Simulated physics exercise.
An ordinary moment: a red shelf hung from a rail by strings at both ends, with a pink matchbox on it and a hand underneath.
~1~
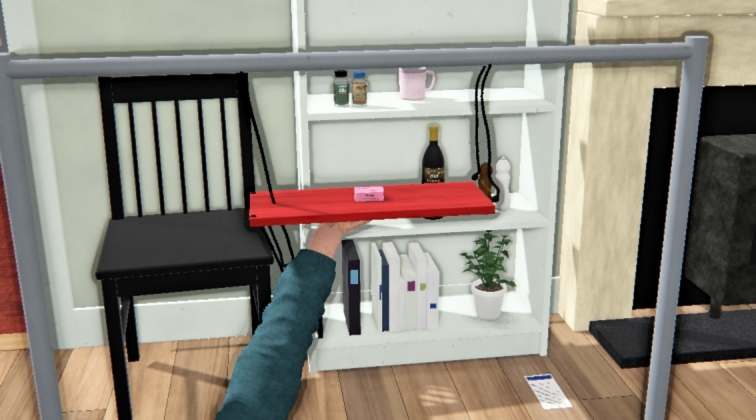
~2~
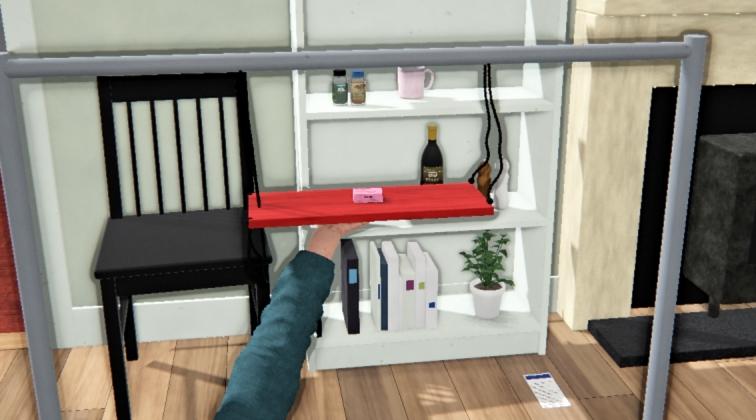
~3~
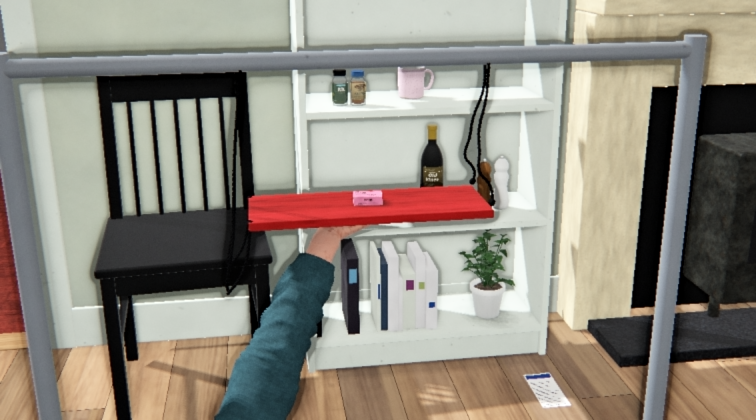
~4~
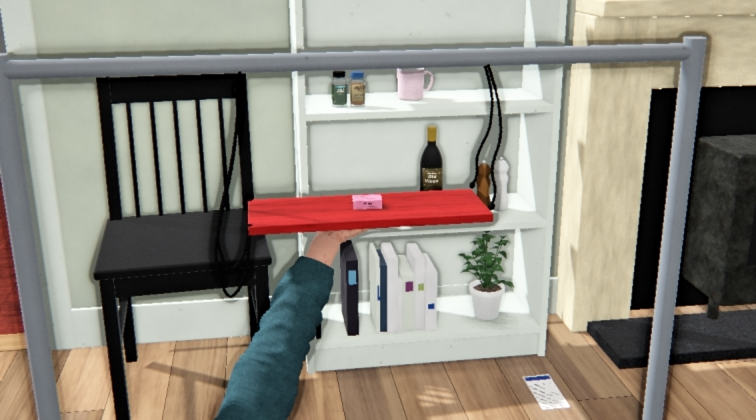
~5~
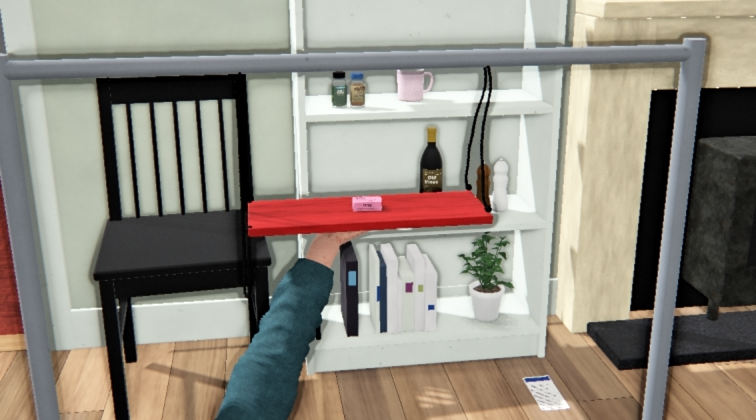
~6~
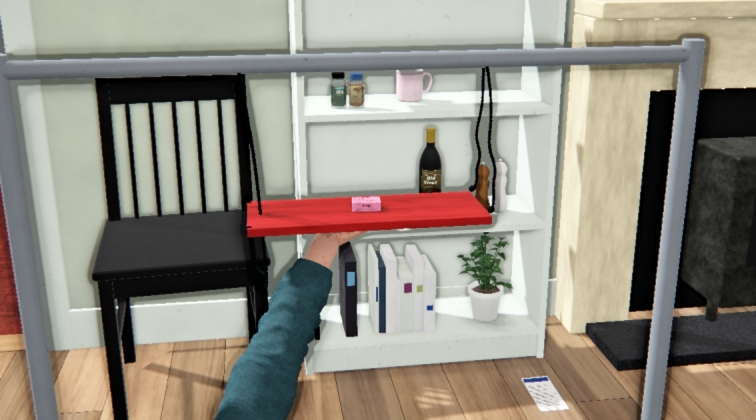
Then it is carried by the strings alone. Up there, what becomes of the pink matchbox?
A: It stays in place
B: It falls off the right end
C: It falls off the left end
The answer is C.
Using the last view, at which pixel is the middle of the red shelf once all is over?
Its middle is at (390, 277).
Then, 0.78 s after the last picture, board tipped 22° down to the left; matchbox on the floor.
Then, 1.40 s after the last picture, board tipped 34° down to the left; matchbox on the floor.
At rest, board tipped 40° down to the left; matchbox on the floor. The pink matchbox drops leftwards.
